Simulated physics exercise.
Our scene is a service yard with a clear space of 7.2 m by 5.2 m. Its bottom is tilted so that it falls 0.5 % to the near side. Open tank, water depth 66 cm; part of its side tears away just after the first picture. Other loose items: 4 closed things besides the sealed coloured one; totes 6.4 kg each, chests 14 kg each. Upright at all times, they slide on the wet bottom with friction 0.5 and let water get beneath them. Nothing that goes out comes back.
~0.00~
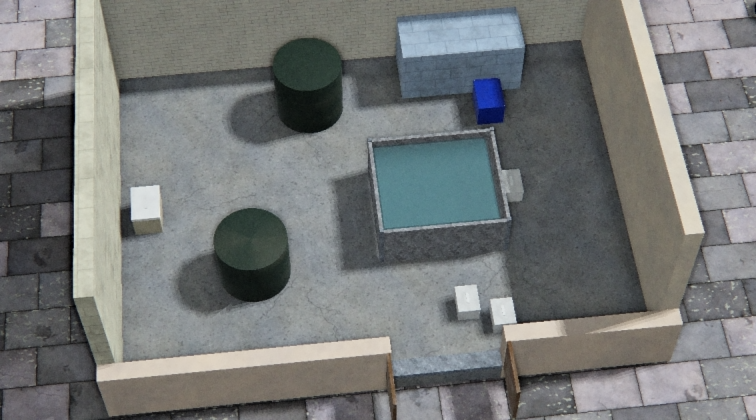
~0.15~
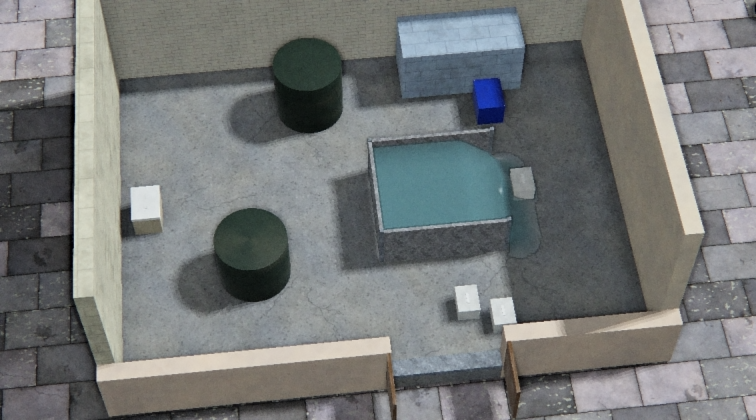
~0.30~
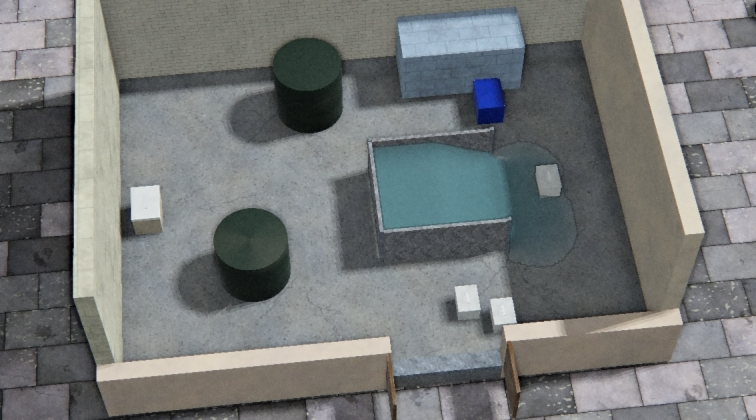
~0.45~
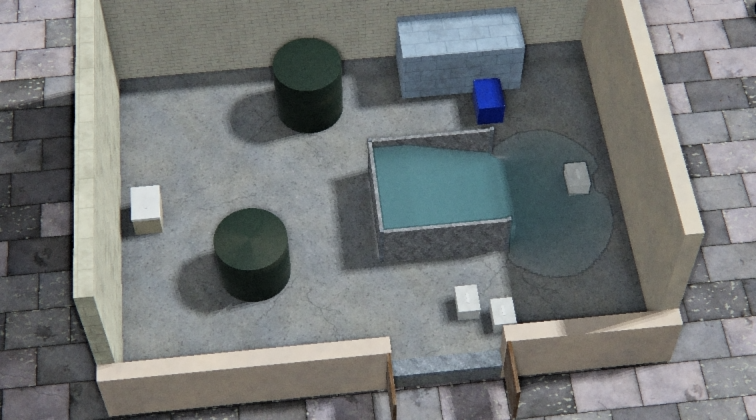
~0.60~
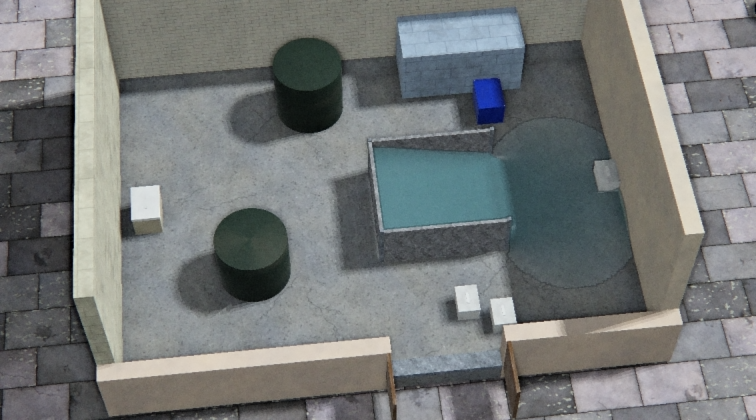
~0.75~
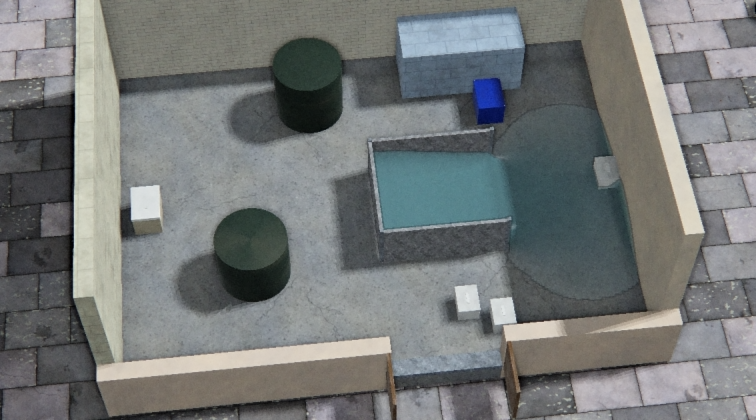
Water pours from the tank's open right side and pushes a white box rightward.
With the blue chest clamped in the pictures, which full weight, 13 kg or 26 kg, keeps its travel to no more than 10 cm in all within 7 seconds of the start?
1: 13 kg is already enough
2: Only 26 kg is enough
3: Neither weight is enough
Answer: 3.
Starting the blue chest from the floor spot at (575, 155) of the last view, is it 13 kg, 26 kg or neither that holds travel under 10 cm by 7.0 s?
Going by the scene, both weights fall short.
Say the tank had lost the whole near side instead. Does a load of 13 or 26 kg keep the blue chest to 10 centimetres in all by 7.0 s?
In that case the smaller load will do.
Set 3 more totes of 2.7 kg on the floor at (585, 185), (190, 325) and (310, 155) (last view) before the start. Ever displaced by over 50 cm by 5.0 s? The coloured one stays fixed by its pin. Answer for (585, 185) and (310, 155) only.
One after the other: Goes beyond it, then does not reach it.
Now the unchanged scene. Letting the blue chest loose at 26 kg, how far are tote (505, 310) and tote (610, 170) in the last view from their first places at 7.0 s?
The first has moved 500 cm and the second 80 cm from the start.
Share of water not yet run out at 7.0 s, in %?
96 %.
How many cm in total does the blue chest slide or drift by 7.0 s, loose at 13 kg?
Total path: Roughly 350 cm.
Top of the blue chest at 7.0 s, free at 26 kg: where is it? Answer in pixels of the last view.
Position estimate: Around (456, 103).
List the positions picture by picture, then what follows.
The first frame shows the blue chest at (489, 93) rests on the ground; 2.5 m2 under water; 0 of 5 have shifted.
The second frame shows the blue chest at (489, 93), on the bottom; water covers 3.3 m2; 1 of 5 have shifted.
The third frame shows the blue chest at (489, 93), on the bottom; 4.4 m2 under water; 1 of 5 have shifted.
The fourth frame shows the blue chest at (489, 93), on the bottom; 5.8 m2 under water; 1 of 5 have shifted.
The fifth frame shows the blue chest at (489, 93), on the bottom; water covers 7.2 m2; 1 of 5 have shifted.
The sixth frame shows the blue chest at (489, 93) rests on the ground; 7.8 m2 under water; 1 of 5 have shifted.
After 1.4 s the blue chest would be 0 cm from its start with 13 kg and 0 cm from its start with 26 kg; 0 cm of water round it then.
After 3.1 s the blue chest would be 17 cm from its start with 13 kg and 5 cm from its start with 26 kg; 7 cm of water round it then.
After 4.9 s the blue chest would be 170 cm from its start with 13 kg and 53 cm from its start with 26 kg; 5 cm of water round it then.
After 7.0 s the blue chest would be 335 cm from its start with 13 kg and 53 cm from its start with 26 kg; 4 cm of water round it then.
